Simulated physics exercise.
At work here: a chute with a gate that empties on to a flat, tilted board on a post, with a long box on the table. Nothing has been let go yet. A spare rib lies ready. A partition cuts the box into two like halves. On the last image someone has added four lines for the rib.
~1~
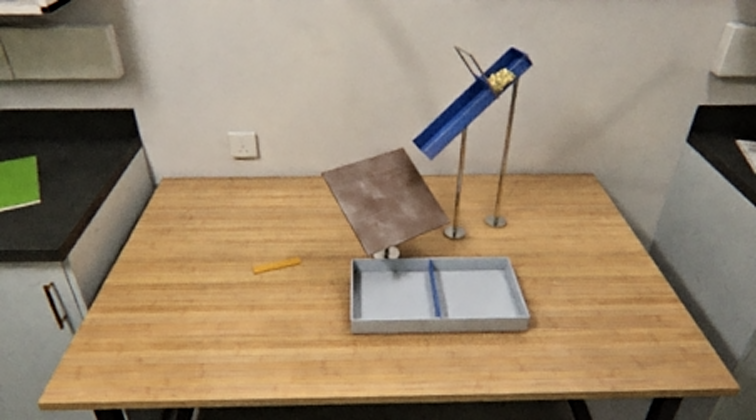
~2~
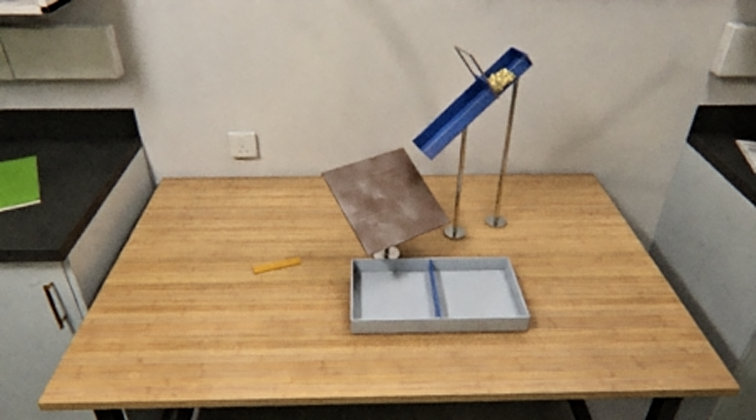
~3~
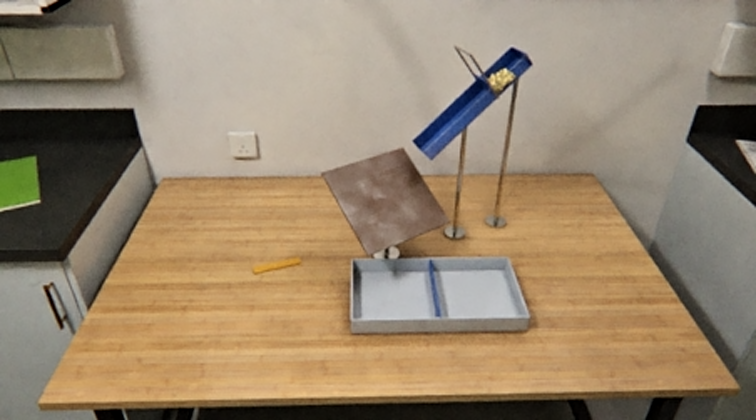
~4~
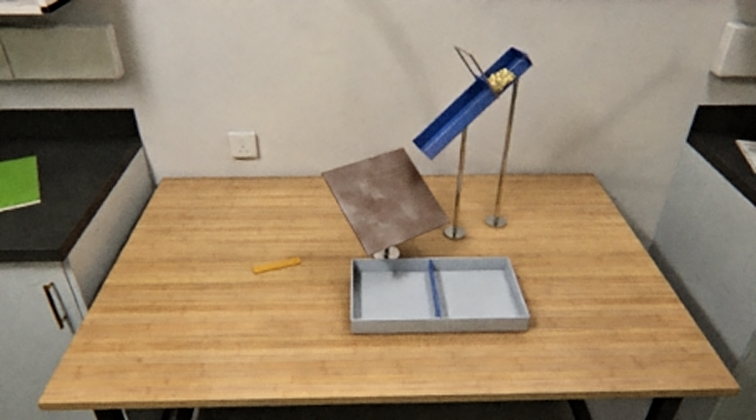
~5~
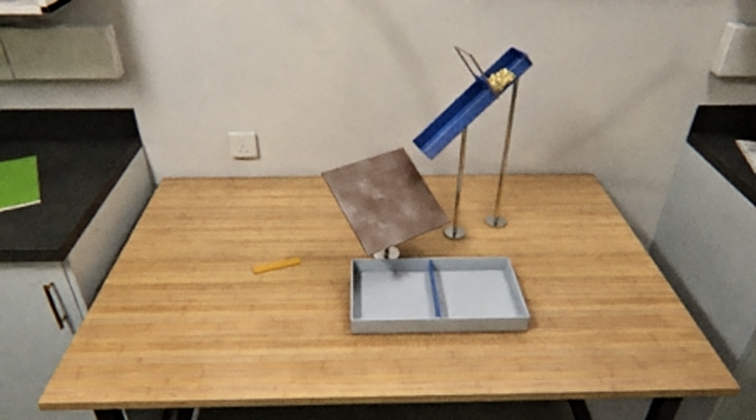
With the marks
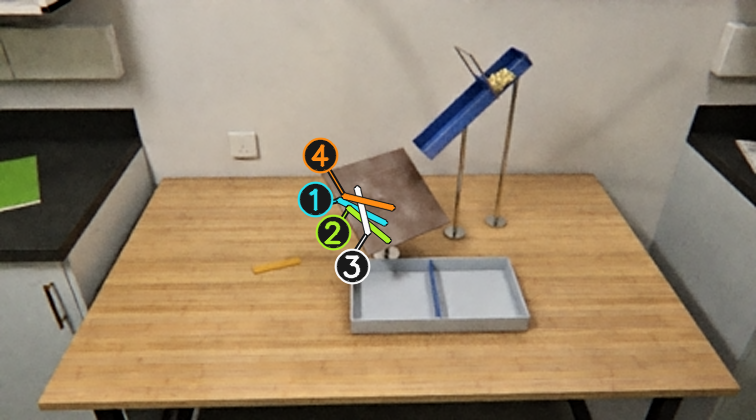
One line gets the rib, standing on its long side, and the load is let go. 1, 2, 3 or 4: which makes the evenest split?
Go for 4.
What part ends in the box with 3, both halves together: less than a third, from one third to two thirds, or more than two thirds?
More than two thirds.
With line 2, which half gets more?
Left.
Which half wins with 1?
The left half.
On the marked copy, line 1 from (339, 200) to (384, 222); line 2 from (348, 208) to (388, 240); line 3 from (357, 188) to (367, 232); line 4 from (344, 196) to (392, 207).
If 1 is chosen, of what is caught, the bulk in the left half, a small share in the right.
If 2 is chosen, of what is caught, the bulk in the left half, a small share in the right.
If 3 is chosen, of what is caught, all but a few in the left half, a small share in the right.
If 4 is chosen, of what is caught, close to half in the left half, close to half in the right.
